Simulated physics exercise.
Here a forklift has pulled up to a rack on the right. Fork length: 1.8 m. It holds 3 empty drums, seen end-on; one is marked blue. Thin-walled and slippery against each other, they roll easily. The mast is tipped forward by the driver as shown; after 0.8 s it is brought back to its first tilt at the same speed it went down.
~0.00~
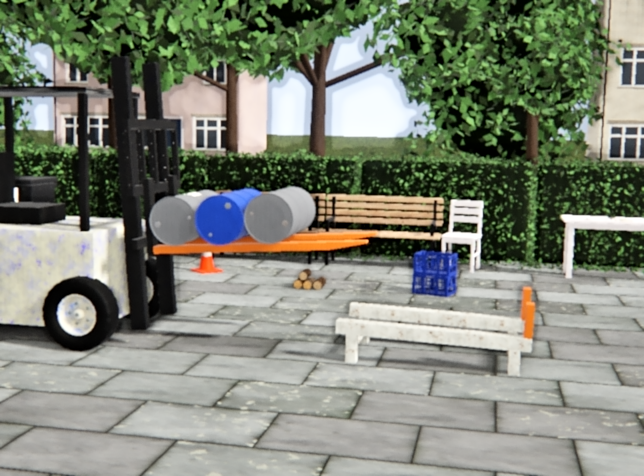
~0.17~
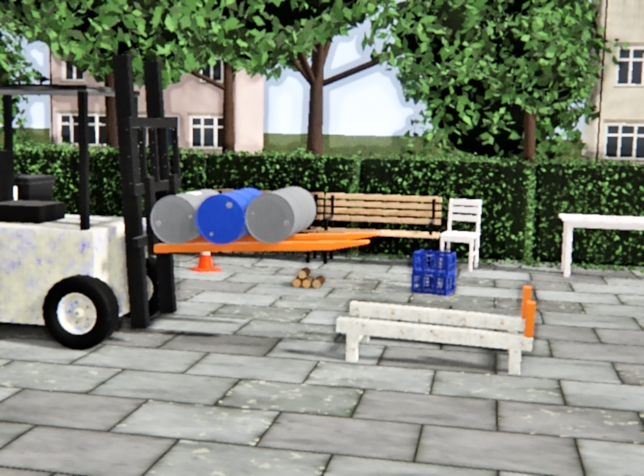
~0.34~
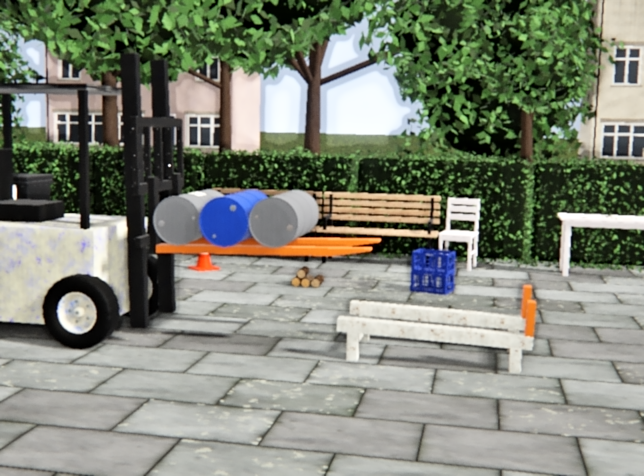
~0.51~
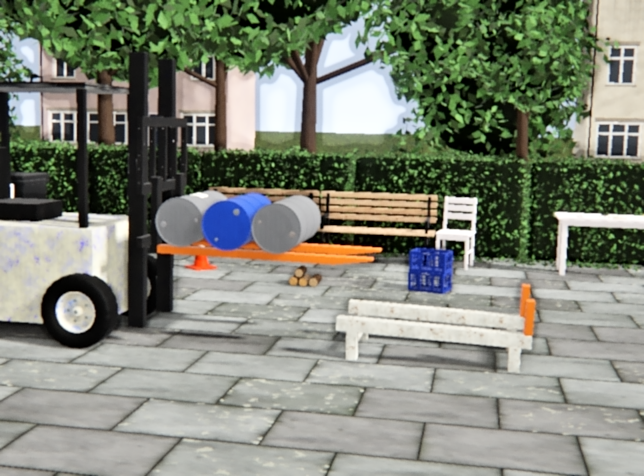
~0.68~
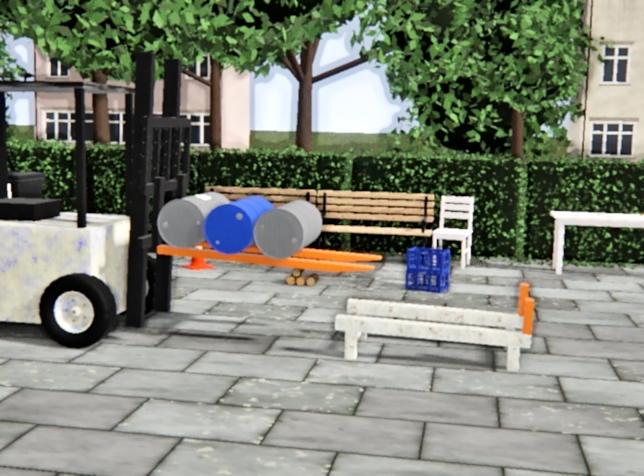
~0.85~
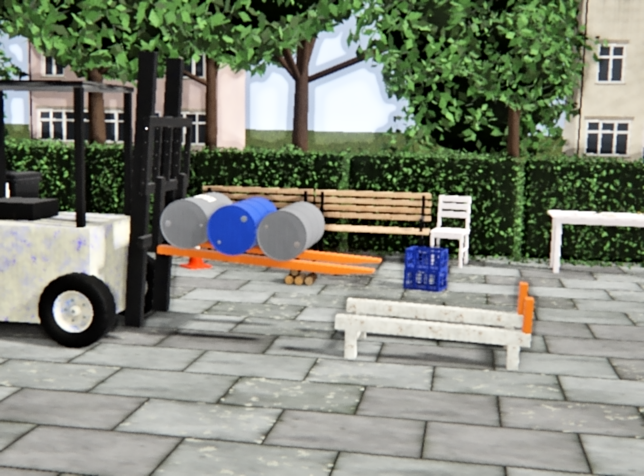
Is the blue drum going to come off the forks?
No.
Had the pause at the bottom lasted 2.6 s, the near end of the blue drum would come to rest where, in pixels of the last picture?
It would finish close to (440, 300) in the last picture.
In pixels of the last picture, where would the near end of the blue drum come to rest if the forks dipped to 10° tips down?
(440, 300), roughly.
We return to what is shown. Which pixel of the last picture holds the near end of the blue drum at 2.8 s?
I'd point to somewhere near (299, 213).
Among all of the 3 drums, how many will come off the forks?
The exact total comes out at 0.
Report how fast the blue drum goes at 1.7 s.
0.4 m/s, give or take.
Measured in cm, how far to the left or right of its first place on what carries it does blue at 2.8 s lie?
Blue has moved 65 to the right.
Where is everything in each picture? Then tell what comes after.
Blue (220, 220); forks 4° tips up; tips at (363, 242); 3 of the 3 lie directly on the forks, in the first frame.
Blue (221, 219); forks 4° tips up, in the second frame.
Blue (224, 222); forks 2° tips up, in the third frame.
Blue (227, 226); forks 1° tips down; tips at (369, 259), in the fourth frame.
Blue (229, 229); forks 3° tips down, in the fifth frame.
Blue (232, 230); forks 4° tips down; tips at (370, 271), in the sixth frame.
Then, 1.7 s in, blue is on the forks, 90 cm from the tips, rolling right; 0 gone from the forks.
Then, 2.8 s in, blue is on the forks, 50 cm from the tips, rolling right; 0 gone from the forks.
Then, 4.0 s in, blue is on the forks, 65 cm from the tips, rolling left; 0 gone from the forks.
In the end (5.4 s), blue is on the forks, 115 cm from the tips; 0 gone from the forks.
